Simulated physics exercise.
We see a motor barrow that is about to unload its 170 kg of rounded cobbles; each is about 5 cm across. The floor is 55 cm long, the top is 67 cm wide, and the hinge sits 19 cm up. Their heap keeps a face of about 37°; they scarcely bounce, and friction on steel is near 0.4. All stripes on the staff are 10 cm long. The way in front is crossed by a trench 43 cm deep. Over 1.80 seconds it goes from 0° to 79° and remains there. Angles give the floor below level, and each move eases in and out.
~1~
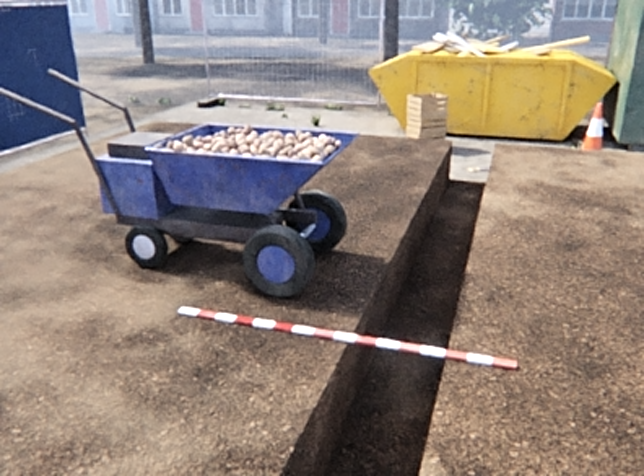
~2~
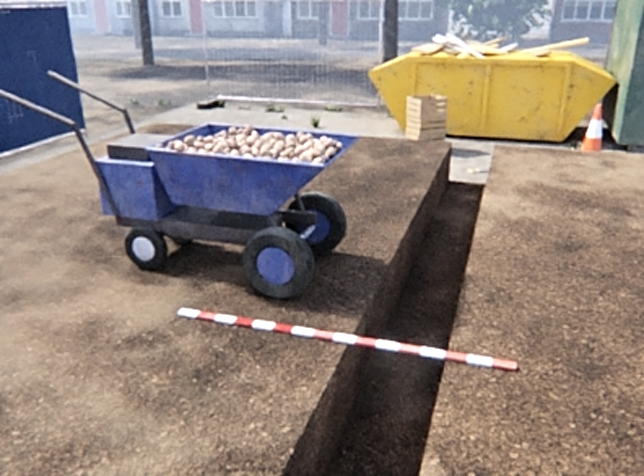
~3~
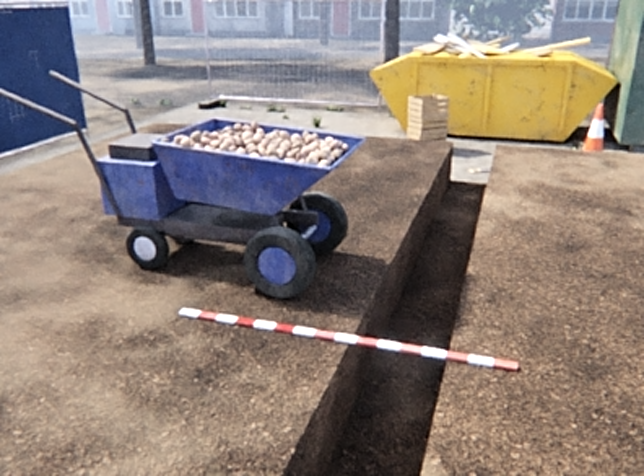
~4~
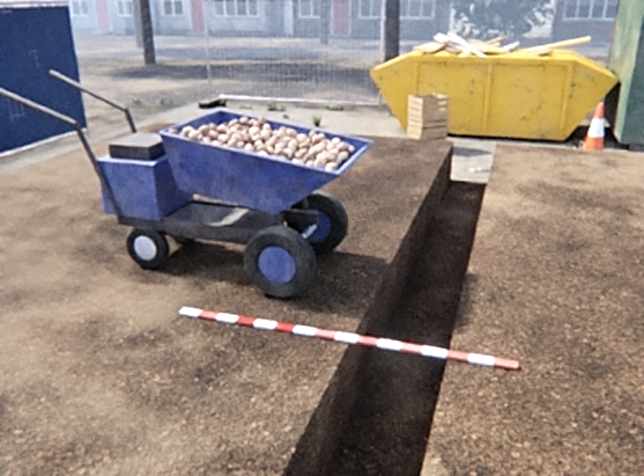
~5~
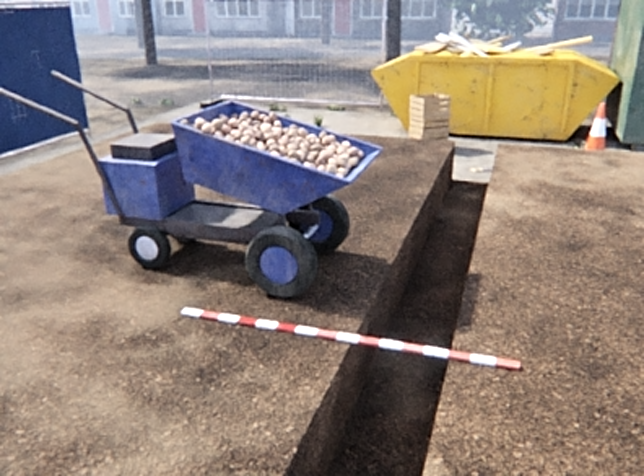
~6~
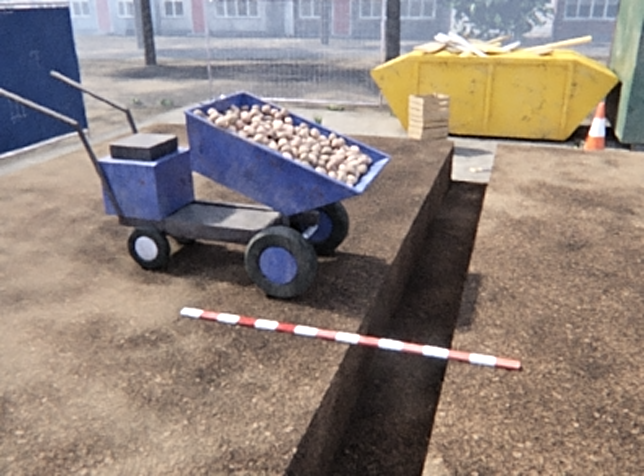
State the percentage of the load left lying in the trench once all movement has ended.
The share left there is about 95 per cent.
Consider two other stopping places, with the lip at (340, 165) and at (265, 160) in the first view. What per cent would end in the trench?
Roughly 75 in a hundred, then 70 in a hundred.
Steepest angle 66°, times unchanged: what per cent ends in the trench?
About 90 per cent would end up in the trench.
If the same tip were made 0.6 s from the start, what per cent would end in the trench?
Something close to 70 per cent.
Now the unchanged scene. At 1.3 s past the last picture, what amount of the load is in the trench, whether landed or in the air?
Close to 80 per cent at that time.
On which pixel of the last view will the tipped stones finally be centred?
Near (426, 342).
Then, 0.8 s after the last picture the floor is at 67°, 93 % in the skip, 7 % in the trench; the foremost stones are at (440, 300).
Then, 1.3 s after the last picture the floor is at 79°, 13 % in the skip, 82 % in the trench, 5 % past the trench; the foremost stones are at (548, 313).
Then, 1.6 s after the last picture the floor is at 79°, 0 % in the skip, 95 % in the trench, 5 % past the trench; the foremost stones are at (575, 312).
Then, 3.6 s after the last picture the floor is at 79°, 0 % in the skip, 95 % in the trench, 5 % past the trench; the foremost stones are at (577, 312).
